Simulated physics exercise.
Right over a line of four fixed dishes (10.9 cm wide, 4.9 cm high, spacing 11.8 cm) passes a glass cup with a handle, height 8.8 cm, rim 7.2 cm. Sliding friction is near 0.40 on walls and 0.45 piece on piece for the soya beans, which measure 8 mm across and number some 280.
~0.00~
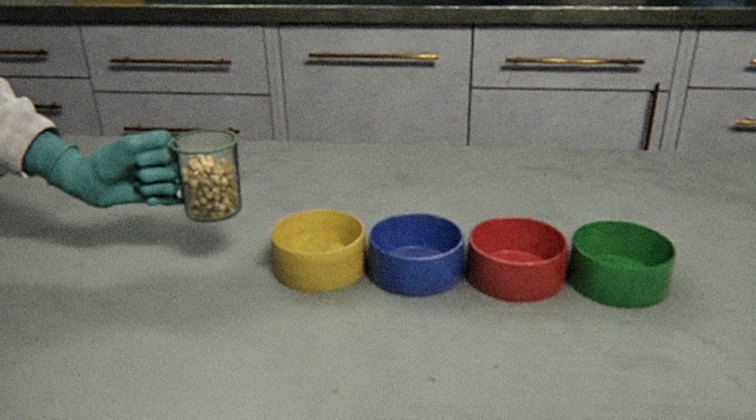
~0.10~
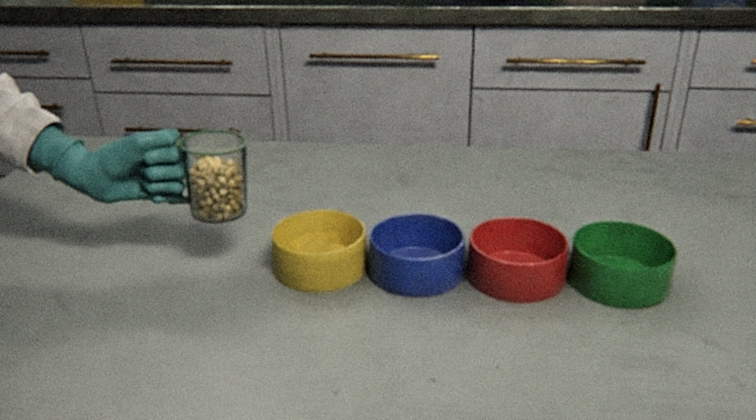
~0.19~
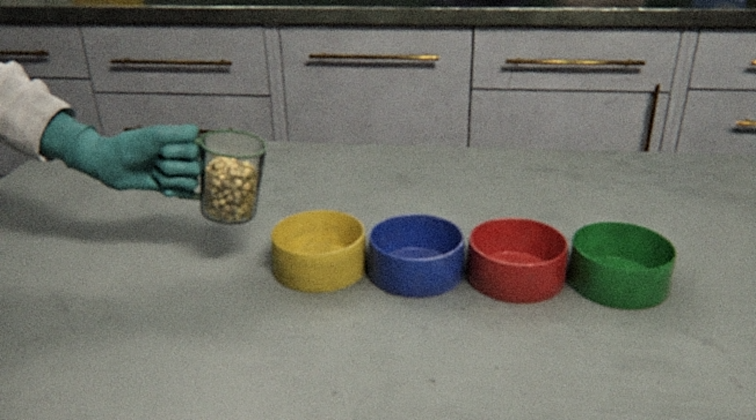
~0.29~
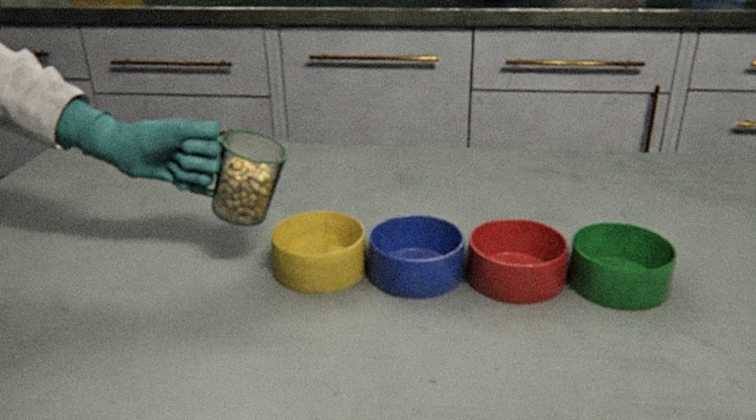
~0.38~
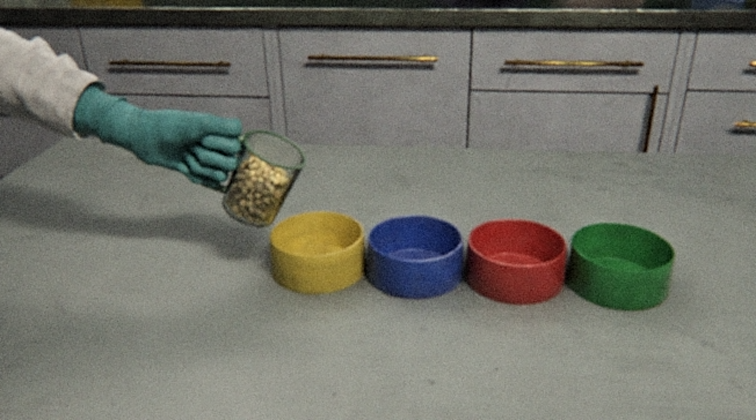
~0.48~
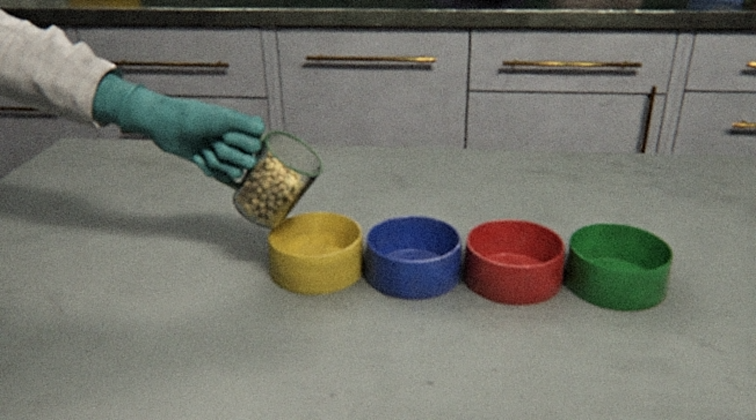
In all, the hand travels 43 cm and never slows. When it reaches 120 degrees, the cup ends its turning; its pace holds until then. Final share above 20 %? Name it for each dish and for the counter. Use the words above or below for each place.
Red dish: Above; blue dish: Below; green dish: Below; yellow dish: Below; counter: Below.
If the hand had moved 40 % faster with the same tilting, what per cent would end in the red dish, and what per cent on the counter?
Shares - red 10, counter 0.
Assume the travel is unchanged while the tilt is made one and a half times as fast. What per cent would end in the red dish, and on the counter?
That gives red 0 with 0 for the counter.
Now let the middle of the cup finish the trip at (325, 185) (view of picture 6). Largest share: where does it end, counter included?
Result: Largest portion at blue.
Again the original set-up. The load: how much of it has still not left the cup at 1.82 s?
I'd estimate some 0 per cent of the load.
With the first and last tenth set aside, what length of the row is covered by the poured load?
I'd put it near 6 cm.
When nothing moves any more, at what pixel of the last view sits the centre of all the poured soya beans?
Estimated resting centre: Around (525, 266).
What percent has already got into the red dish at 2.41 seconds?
By that moment it's near 95 percent.
After 1.28 s, tilt 101 degrees; cup holds 100 %.
After 1.82 s, tilt 120 degrees; cup holds 0 %, red 95 %.
After 2.41 s, tilt 120 degrees; cup holds 0 %, red 95 %.
At rest (2.7 s), red 95 %, blue 0 %, green 0 %, yellow 0 %, counter 0 %.
